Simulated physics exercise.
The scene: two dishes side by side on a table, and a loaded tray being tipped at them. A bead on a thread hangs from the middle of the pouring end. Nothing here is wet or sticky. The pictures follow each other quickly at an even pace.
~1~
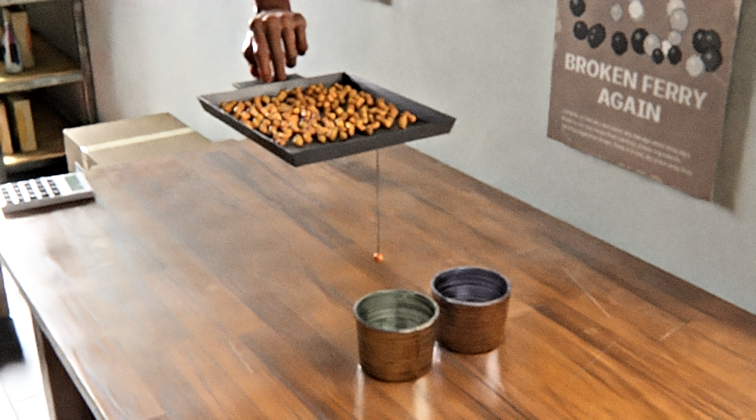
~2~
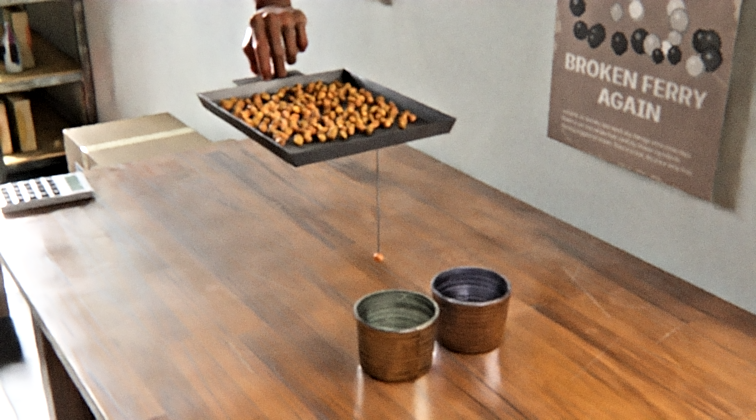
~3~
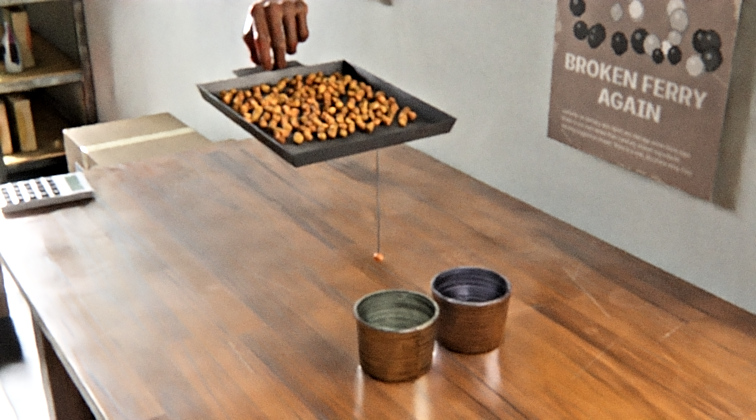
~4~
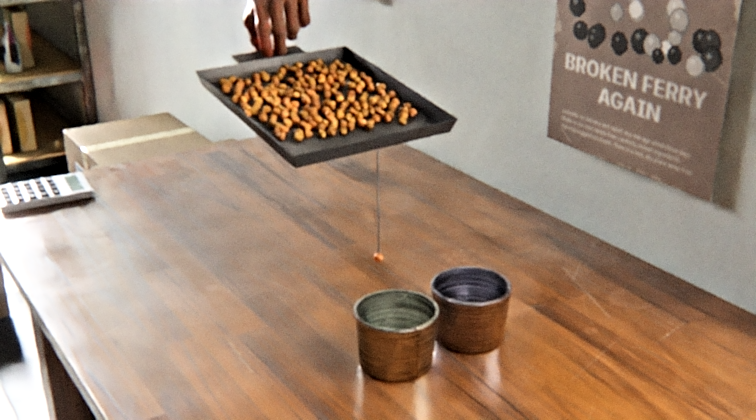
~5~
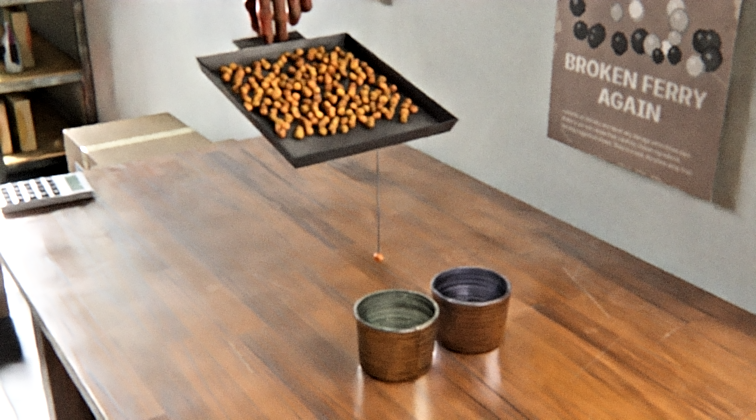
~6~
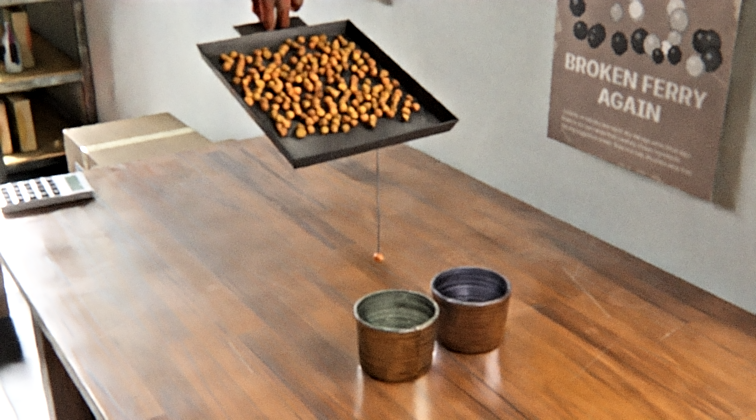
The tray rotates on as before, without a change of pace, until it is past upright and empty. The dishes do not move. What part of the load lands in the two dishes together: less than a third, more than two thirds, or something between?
Together they catch from one third to two thirds.
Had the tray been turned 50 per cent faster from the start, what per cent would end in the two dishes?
Some 50 per cent.
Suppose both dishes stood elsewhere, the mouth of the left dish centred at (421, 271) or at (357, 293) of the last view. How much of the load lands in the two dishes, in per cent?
About 20 and 50 per cent.
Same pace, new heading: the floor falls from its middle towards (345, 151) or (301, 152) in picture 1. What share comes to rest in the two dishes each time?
About 20 and 0 per cent.
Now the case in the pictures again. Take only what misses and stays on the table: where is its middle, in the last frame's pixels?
At about (331, 360).
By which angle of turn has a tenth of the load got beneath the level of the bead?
At about 75°.
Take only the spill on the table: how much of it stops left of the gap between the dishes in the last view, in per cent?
Roughly 90 in a hundred.
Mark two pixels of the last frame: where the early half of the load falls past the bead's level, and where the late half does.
First near (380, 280), later near (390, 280).
Soon after the last picture, tray tipped steeply; nearly all on the tray; a stray few outside both; a small part in the air.
A little later, tray tipped past a quarter turn; a small part on the tray; a small part in the left dish; a small part in the right dish; about a third outside both; about a third in the air.
Later still, tray tipped past a quarter turn; about a quarter in the left dish; about a quarter in the right dish; about half outside both.
At rest, tray tipped past a quarter turn; about a quarter in the left dish; about a quarter in the right dish; about half outside both.
